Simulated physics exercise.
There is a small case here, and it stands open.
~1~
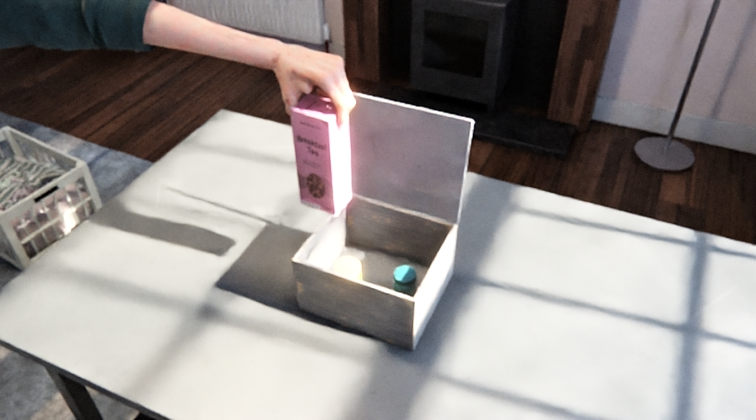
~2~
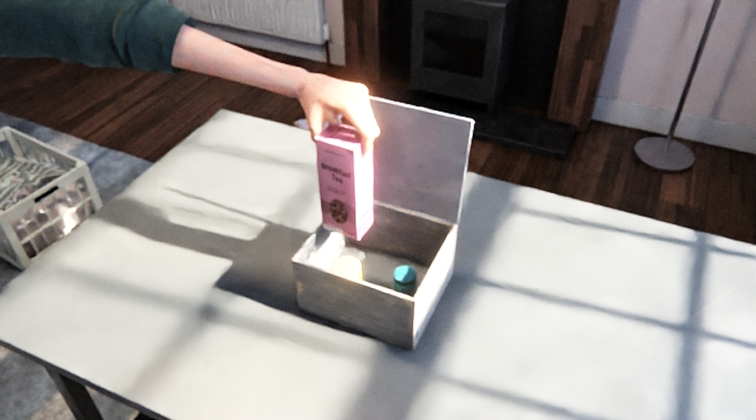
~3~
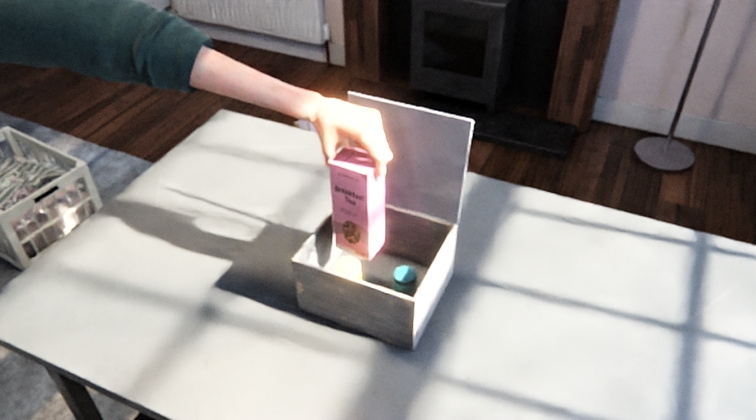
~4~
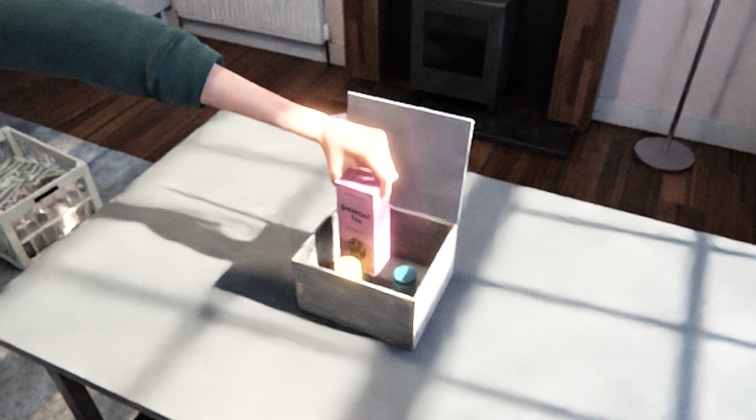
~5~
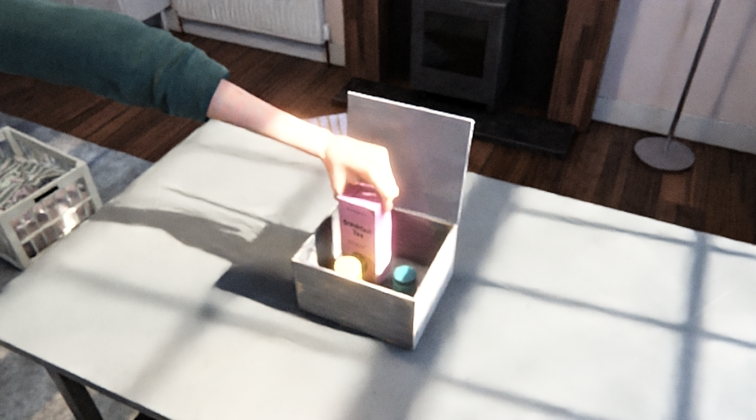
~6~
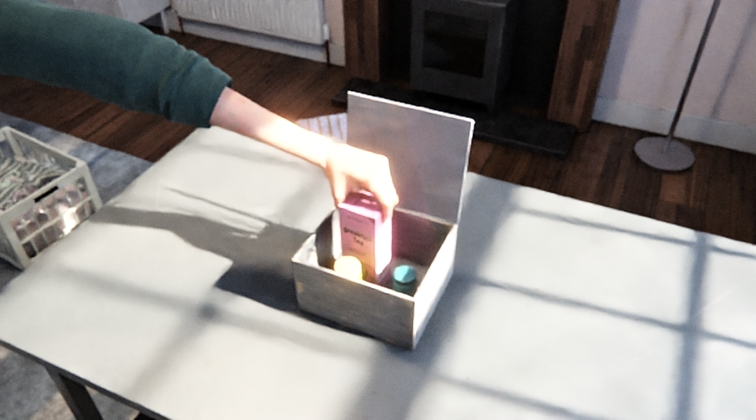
A pink carton, gripped from above by a hand in a dark green sleeve, moves down and slightly right into a small open case on a pale table, where it sits partly inside beside a round teal object, still held.
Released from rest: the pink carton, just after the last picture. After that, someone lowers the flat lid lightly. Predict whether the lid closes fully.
My guess is the lid stays open.
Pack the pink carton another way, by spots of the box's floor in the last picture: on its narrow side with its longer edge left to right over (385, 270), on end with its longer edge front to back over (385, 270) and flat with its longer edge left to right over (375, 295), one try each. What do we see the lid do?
Case one lid shut, case two lid open, case three lid shut.
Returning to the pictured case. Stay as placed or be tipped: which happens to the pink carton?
Simply put, the pink carton remains unturned.
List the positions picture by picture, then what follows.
The first picture shows coming down; pink carton (323, 157).
The second picture shows coming down; pink carton (346, 183).
The third picture shows coming down; pink carton (358, 204).
The fourth picture shows coming down; pink carton (364, 222).
The fifth picture shows coming down; pink carton (366, 236).
The sixth picture shows put in, still held; pink carton (366, 243).
Then, 1.10 s later than the last frame, lid starting down.
Then, 1.40 s later than the last frame, lid 72° above the rim.
Then, 1.60 s later than the last frame, lid 58° above the rim.
When it is over, lid 51° above the rim; all 3 as before. End places, in pixels of the last picture, pink carton near (366, 243).
